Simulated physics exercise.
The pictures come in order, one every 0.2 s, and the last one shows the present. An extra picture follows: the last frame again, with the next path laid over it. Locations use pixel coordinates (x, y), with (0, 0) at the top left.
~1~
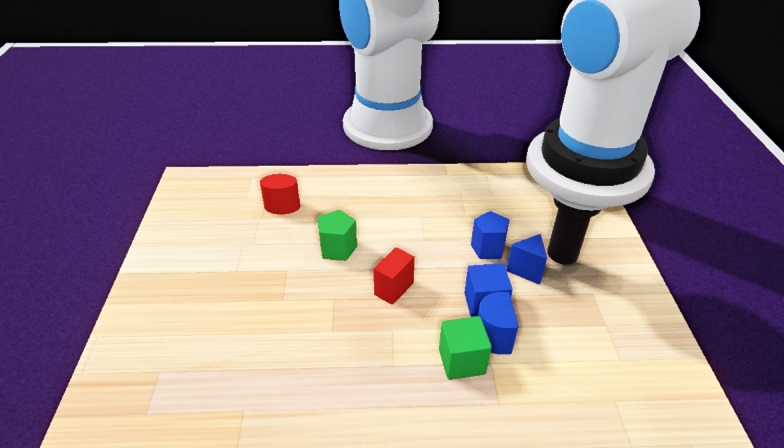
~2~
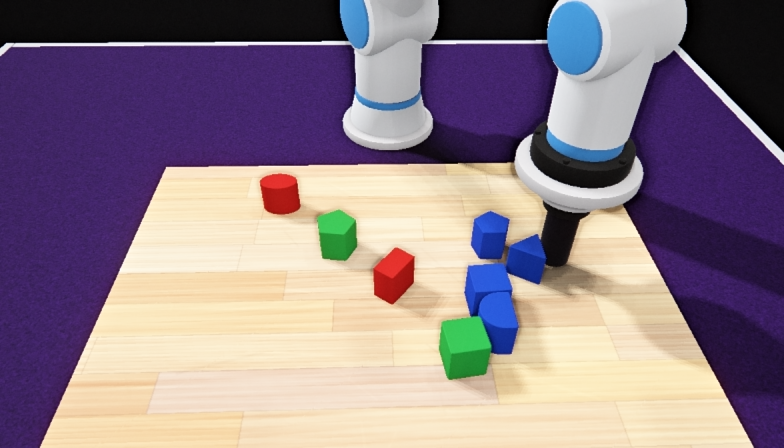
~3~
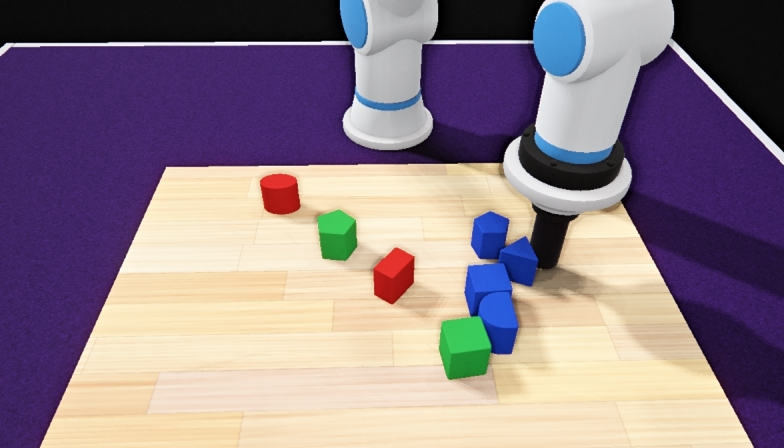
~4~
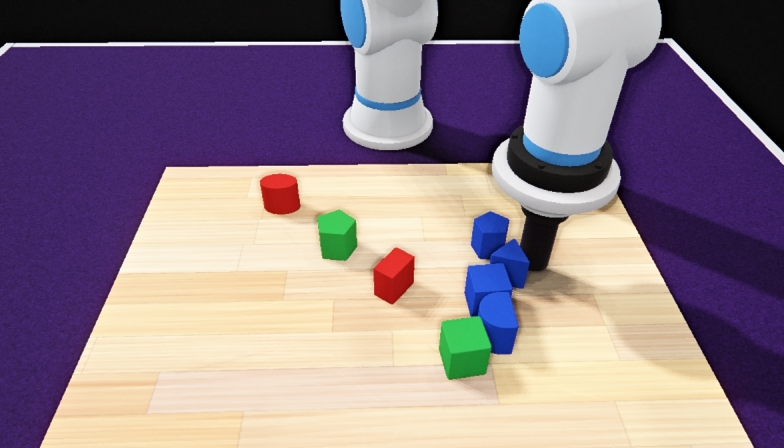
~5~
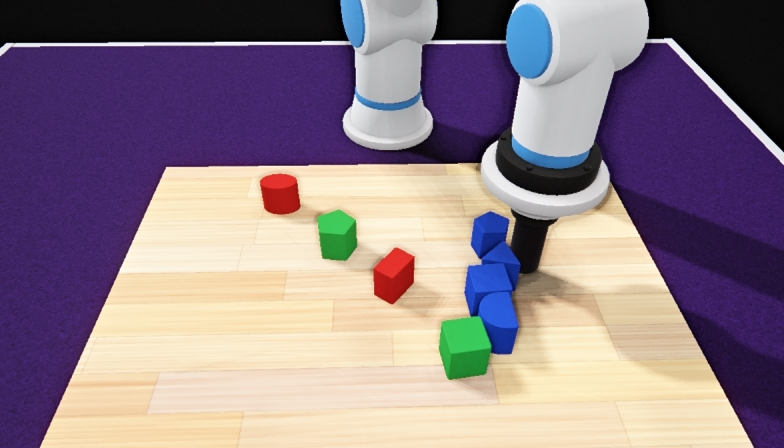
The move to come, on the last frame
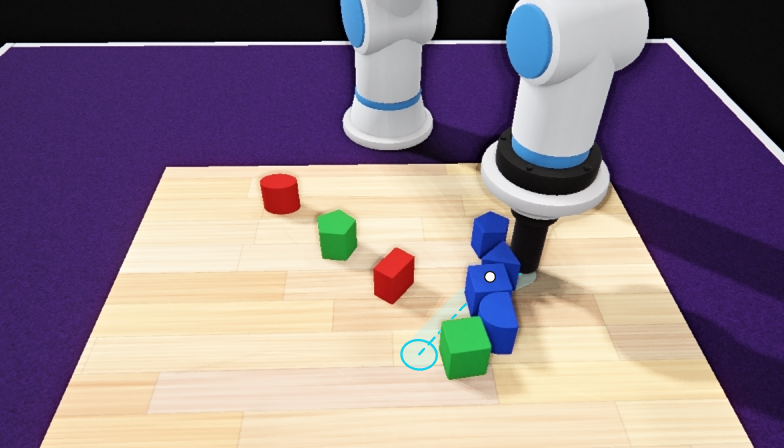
On a light wooden board, a robot arm holds a black bar just right of a blue triangle, near other blue, green and red blocks. The bar moves a short way left, meets the triangle and pushes it left, close against the blue square block, while the other blocks stay still.
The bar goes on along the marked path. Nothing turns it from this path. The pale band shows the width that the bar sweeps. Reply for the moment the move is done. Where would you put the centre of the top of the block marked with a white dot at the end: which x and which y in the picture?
Roughly at (386, 343).
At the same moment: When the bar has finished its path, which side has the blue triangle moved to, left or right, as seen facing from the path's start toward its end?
To the path's right.
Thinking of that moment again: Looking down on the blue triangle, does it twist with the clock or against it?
I'd predict that, seen from above, the blue triangle rotates clockwise.
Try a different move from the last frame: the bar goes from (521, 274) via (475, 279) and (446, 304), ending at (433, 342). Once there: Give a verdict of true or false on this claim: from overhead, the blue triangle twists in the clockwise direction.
Verdict: True.
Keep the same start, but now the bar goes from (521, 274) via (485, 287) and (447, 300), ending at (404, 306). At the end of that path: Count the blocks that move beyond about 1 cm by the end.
That makes 2 blocks.
The drawn path runs from (521, 274) through (482, 292) and (451, 320) to (419, 354); the dot is on the blue square piece.
What follows on the original path. One third of the way, bar (484, 282); blue square piece (466, 285), turned 55° anticlockwise; blue triangle (459, 255), turned 30° clockwise.
Two thirds of the way, bar (451, 310); green square piece (465, 339), turned 20° anticlockwise; blue square piece (427, 313), turned 40° anticlockwise; blue triangle (454, 258), turned 60° clockwise.
At the end, bar (420, 344); green square piece (464, 341), turned 30° anticlockwise; blue square piece (386, 343), turned 15° anticlockwise; blue D-shaped block not moved; blue triangle (454, 258), turned 60° clockwise.
